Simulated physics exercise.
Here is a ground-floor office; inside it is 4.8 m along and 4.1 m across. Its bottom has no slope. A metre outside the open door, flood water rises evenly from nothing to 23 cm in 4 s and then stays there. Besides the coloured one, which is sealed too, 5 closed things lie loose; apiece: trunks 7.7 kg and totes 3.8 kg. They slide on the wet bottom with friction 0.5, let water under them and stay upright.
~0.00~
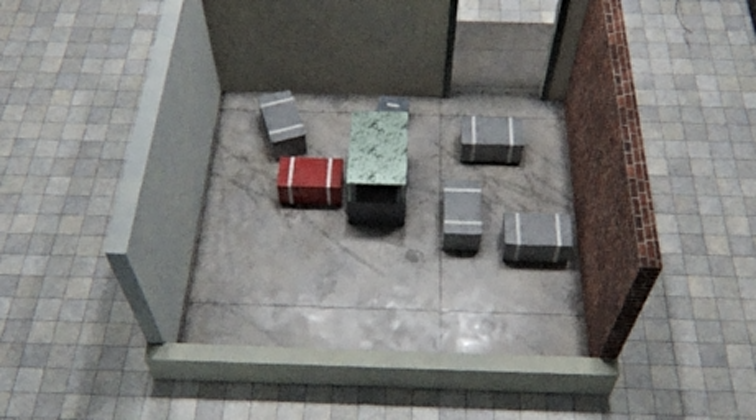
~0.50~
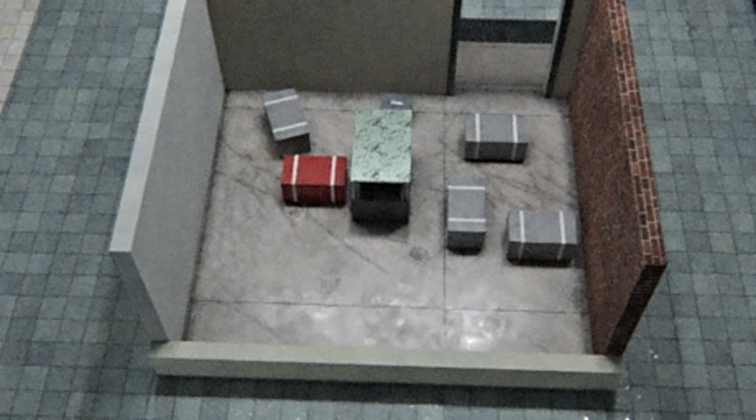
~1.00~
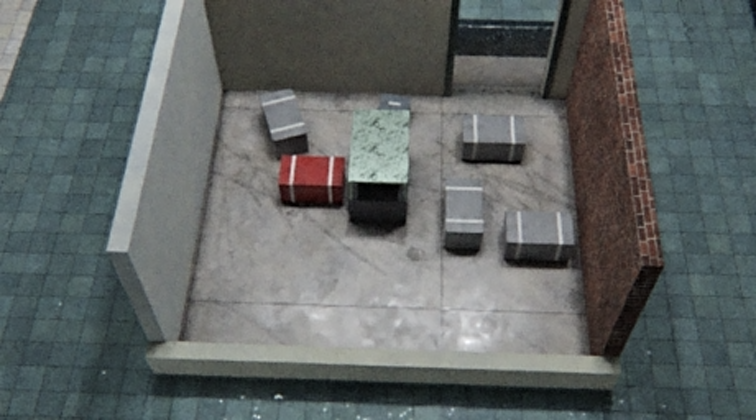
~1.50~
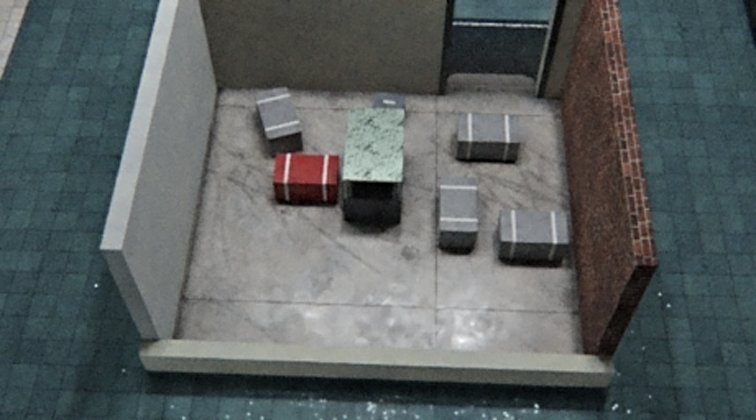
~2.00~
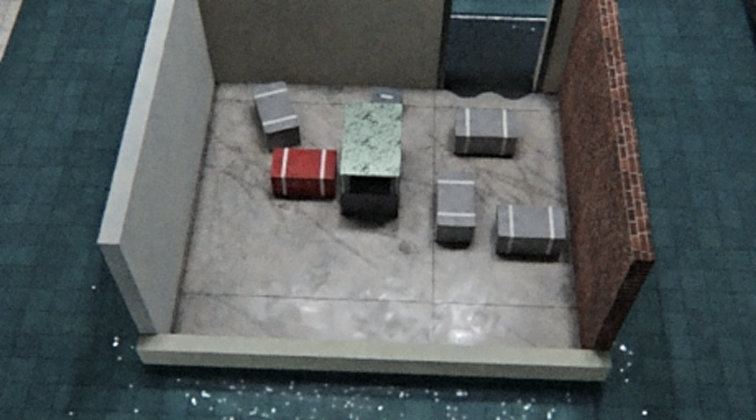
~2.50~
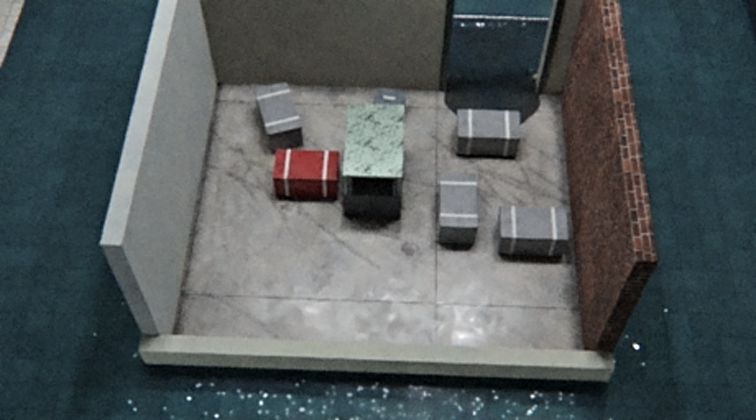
Water deepens over the paving around a small walled room, turning the pale ground dark blue-green, with white flecks gathering along the front. It then creeps through the open doorway at the back and spreads in a dark patch across the floor, while the red trunk and grey boxes stay put.
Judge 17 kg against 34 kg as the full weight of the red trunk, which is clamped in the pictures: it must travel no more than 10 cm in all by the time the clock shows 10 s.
For it, the lower weight is enough.
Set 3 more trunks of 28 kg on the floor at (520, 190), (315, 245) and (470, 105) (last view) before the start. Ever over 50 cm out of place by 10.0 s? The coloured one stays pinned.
In that order: More, less, past it.
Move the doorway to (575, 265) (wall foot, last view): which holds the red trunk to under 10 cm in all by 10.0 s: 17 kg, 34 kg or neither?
Then the lower weight is enough.
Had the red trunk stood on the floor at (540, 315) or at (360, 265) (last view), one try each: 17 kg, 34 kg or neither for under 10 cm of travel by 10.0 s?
In that order: Neither is enough; it takes the larger.
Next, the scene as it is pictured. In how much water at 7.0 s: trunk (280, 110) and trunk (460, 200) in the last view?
About 1 and 8 cm.
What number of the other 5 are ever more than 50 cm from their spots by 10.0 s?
I count 3.
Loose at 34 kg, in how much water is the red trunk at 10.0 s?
About 2 cm.
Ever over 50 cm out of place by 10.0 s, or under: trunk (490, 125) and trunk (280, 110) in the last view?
In that order: More, less.
After 3.5 s the red trunk would be 0 cm from its start with 17 kg and 0 cm from its start with 34 kg; 0 cm of water round it then.
After 4.5 s the red trunk would be 0 cm from its start with 17 kg and 0 cm from its start with 34 kg; 0 cm of water round it then.
After 7.0 s the red trunk would be 0 cm from its start with 17 kg and 0 cm from its start with 34 kg; 0 cm of water round it then.
After 10.0 s the red trunk would be 1 cm from its start with 17 kg and 0 cm from its start with 34 kg; 2 cm of water round it then.
